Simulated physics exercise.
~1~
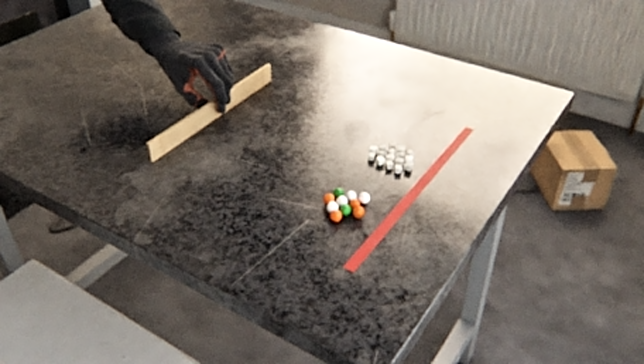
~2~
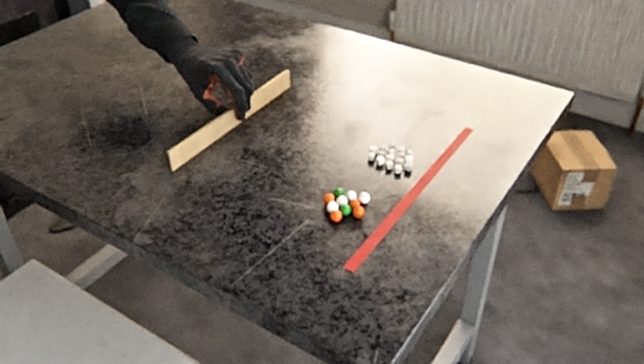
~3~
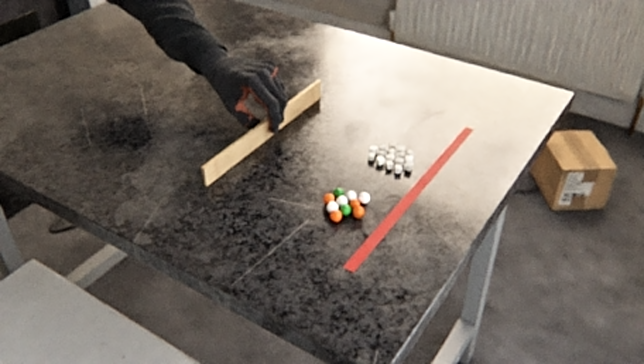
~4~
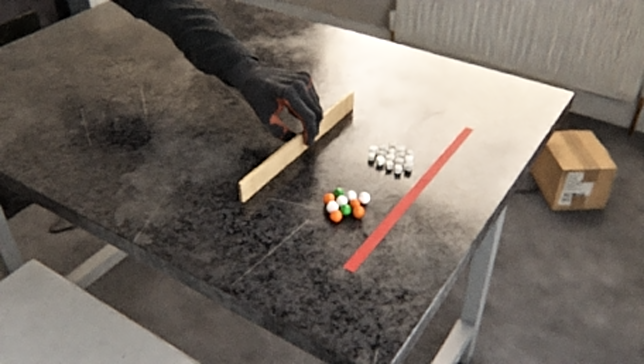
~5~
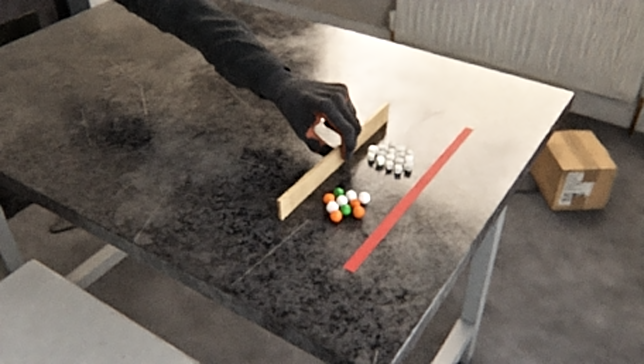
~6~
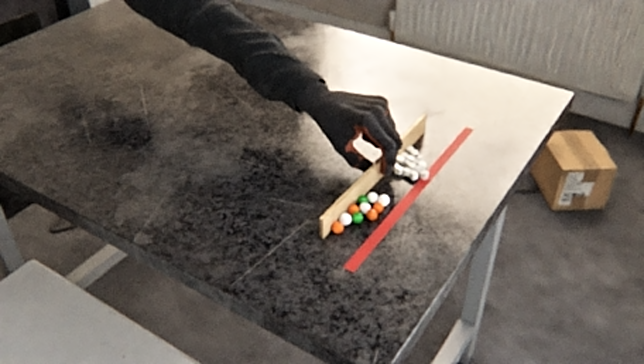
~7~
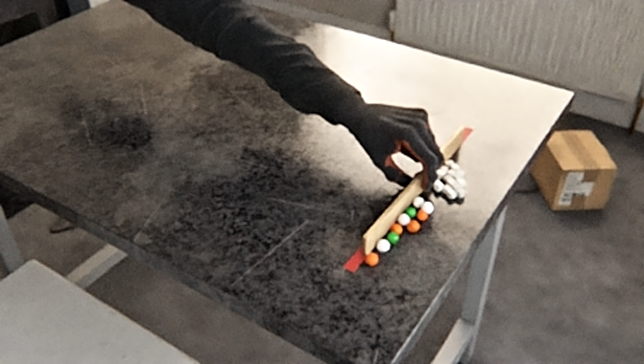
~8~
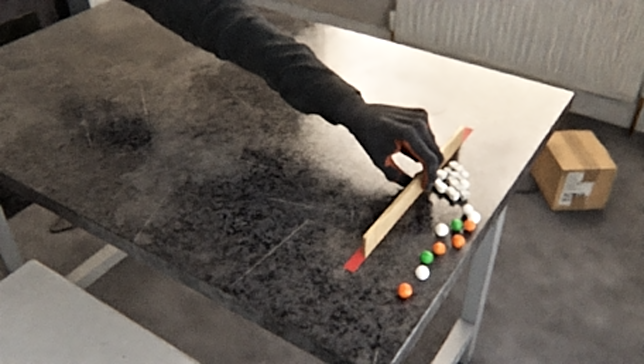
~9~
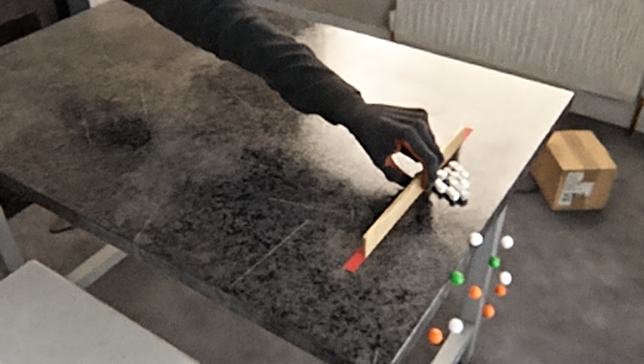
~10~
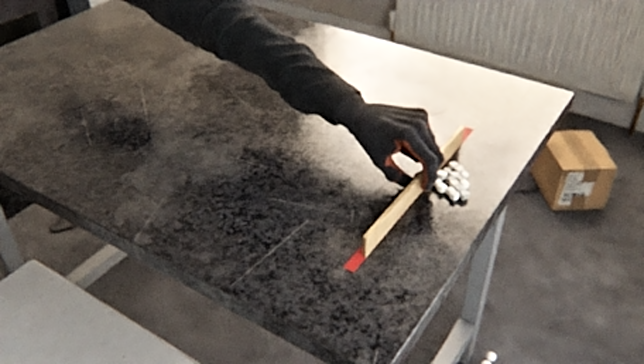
On a dark tabletop, a gloved hand pushes a wooden strip to red tape, sending colourful balls over the edge while white pieces stay.
